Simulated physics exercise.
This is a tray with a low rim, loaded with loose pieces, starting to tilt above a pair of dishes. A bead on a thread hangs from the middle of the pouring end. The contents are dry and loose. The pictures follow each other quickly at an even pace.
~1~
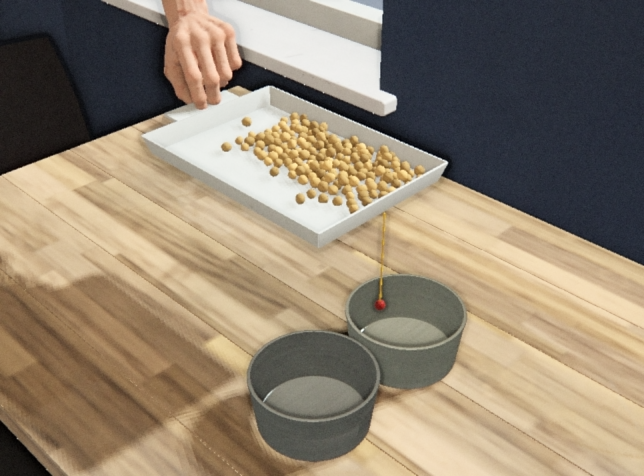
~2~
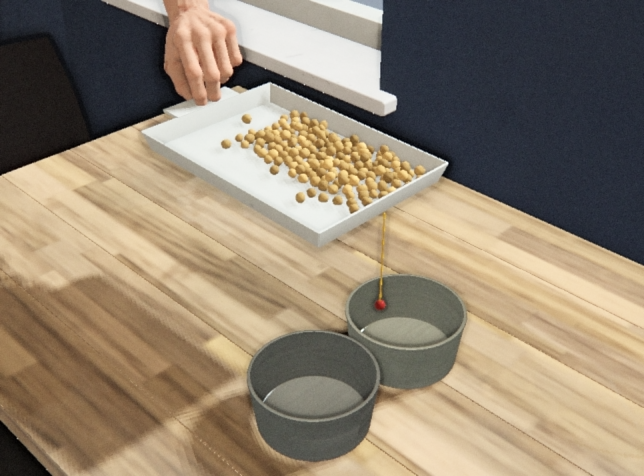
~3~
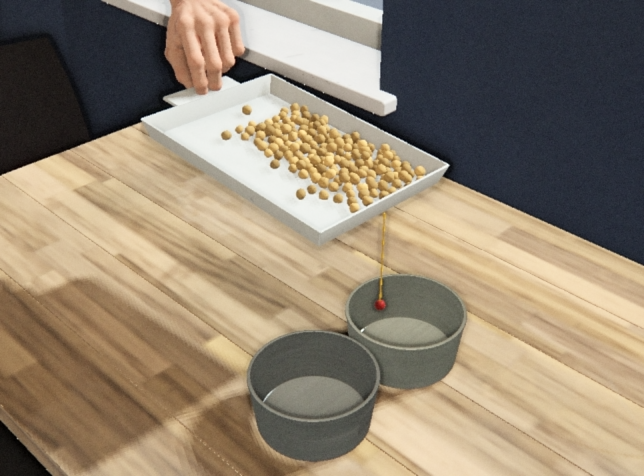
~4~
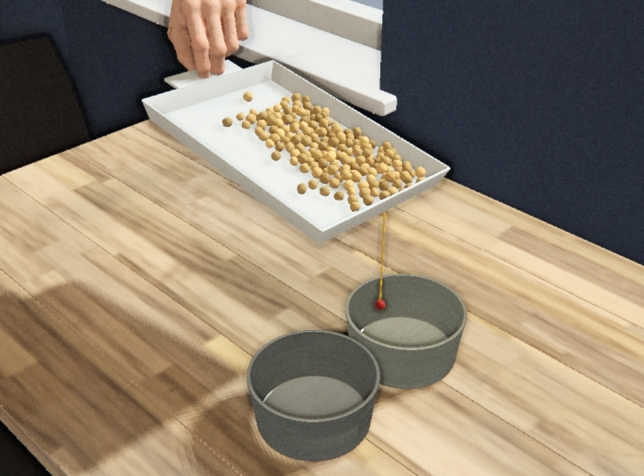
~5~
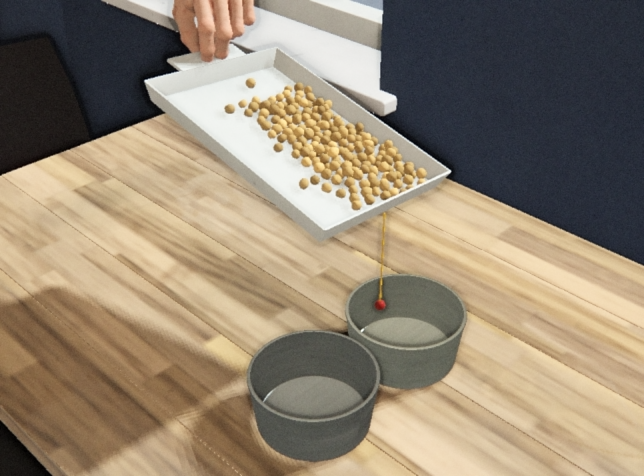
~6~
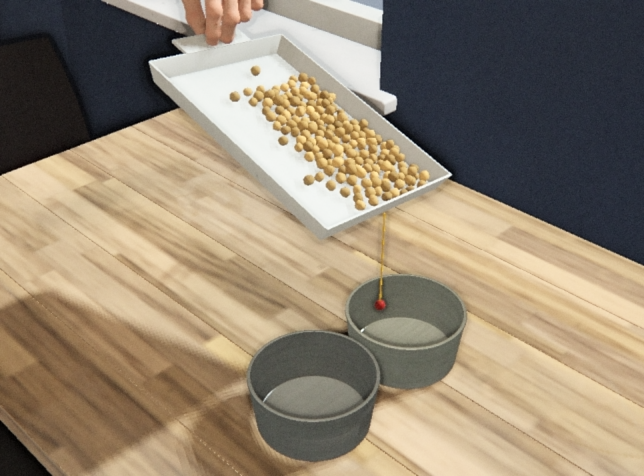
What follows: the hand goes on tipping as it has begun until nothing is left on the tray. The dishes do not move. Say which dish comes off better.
Fuller: The right-hand dish.
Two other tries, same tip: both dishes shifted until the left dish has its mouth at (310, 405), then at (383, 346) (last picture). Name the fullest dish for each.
At the first place right, at the second the right one.
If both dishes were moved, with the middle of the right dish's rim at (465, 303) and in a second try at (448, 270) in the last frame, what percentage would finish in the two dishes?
In turn 90 and 60 in a hundred.
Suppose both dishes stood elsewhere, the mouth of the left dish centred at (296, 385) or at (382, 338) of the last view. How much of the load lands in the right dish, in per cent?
About 30 and 70 per cent.
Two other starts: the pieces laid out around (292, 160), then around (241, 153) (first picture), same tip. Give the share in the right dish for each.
In turn 50 and 50 in a hundred.
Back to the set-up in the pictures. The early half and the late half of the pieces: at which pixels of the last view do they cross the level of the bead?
At about (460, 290), then at (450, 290).
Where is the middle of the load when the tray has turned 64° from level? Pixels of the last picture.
At about (399, 150).
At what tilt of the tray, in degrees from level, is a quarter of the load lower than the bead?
At about 105°.
Soon, tray tipped steeply; nearly all on the tray; a stray few in the air.
A while on, tray tipped past a quarter turn; about a quarter on the tray; about a quarter in the right dish; a small part outside both; about half in the air.
Towards the end, tray tipped past a quarter turn; about half in the right dish; about half outside both.
Finally, tray tipped past a quarter turn; none in the left dish; about half in the right dish; about half outside both.
